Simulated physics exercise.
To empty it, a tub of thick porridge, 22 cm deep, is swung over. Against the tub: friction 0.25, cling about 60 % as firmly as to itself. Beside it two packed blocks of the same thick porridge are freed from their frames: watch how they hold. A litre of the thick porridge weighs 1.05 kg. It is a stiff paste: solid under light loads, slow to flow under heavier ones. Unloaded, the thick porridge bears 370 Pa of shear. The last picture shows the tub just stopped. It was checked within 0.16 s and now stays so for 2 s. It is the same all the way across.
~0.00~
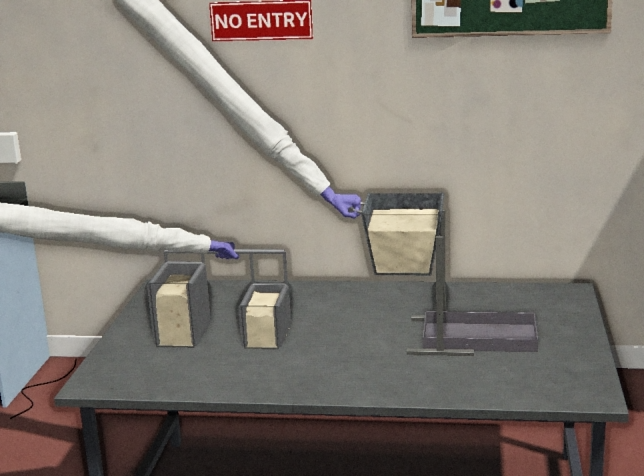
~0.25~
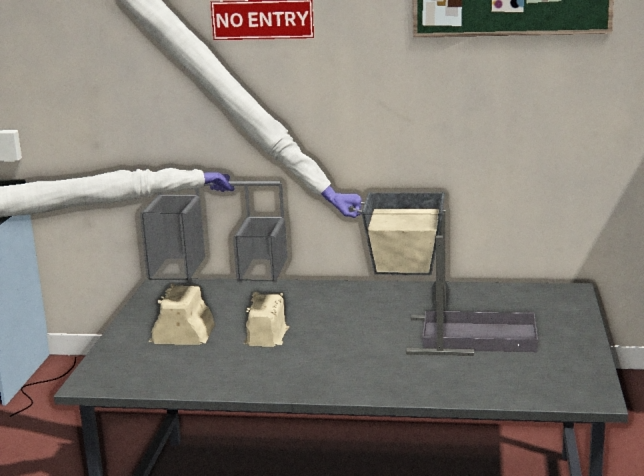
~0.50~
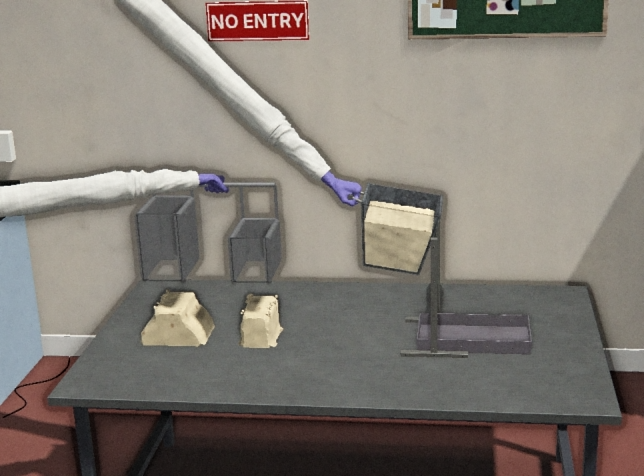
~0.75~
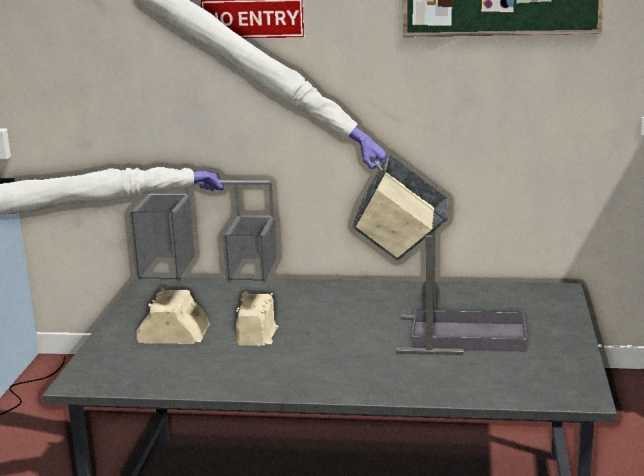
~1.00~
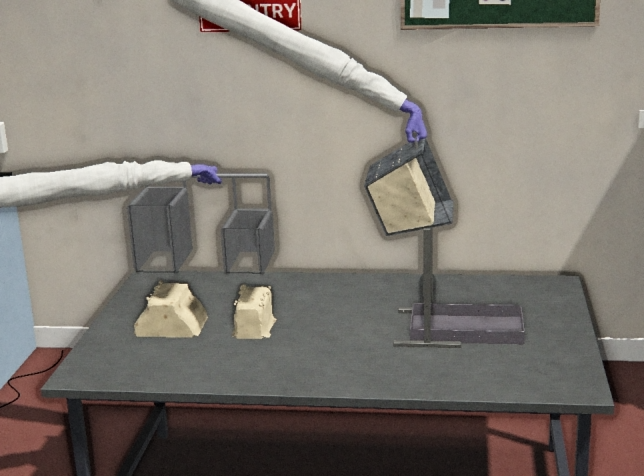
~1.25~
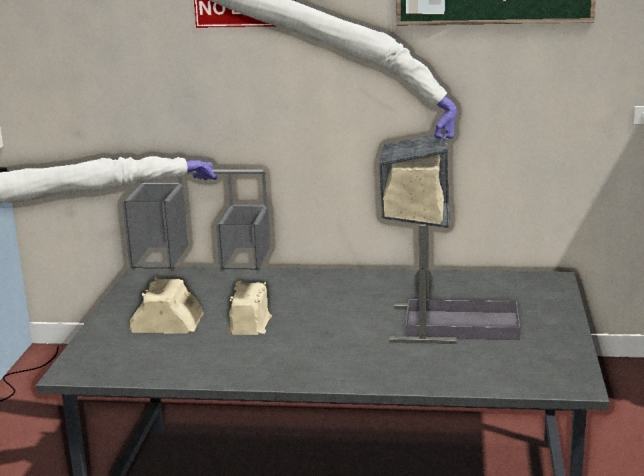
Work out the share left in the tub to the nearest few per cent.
Expect roughly 45 %.
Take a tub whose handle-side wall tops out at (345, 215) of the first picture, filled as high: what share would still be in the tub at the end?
Then about 30 %.
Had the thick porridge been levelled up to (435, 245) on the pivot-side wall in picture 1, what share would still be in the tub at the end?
Then about 95 %.
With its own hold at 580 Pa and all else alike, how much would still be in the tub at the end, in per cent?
In that case some 95 per cent.
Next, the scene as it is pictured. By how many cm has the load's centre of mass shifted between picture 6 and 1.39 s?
Some 5 cm.
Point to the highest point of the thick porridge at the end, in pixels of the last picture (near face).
At about (412, 198).
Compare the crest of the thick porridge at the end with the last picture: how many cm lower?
About 11 cm.
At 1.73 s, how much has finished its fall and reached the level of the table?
Near 1 %.
After 1.39 s, the tub is at 89 degrees and holds 90 %.
After 1.56 s, the tub is at 89 degrees and holds 61 %.
After 1.73 s, the tub is at 89 degrees and holds 48 %.
After 1.90 s, the tub is at 89 degrees and holds 45 %.
After 3.25 s, the tub is at 89 degrees and holds 45 %.
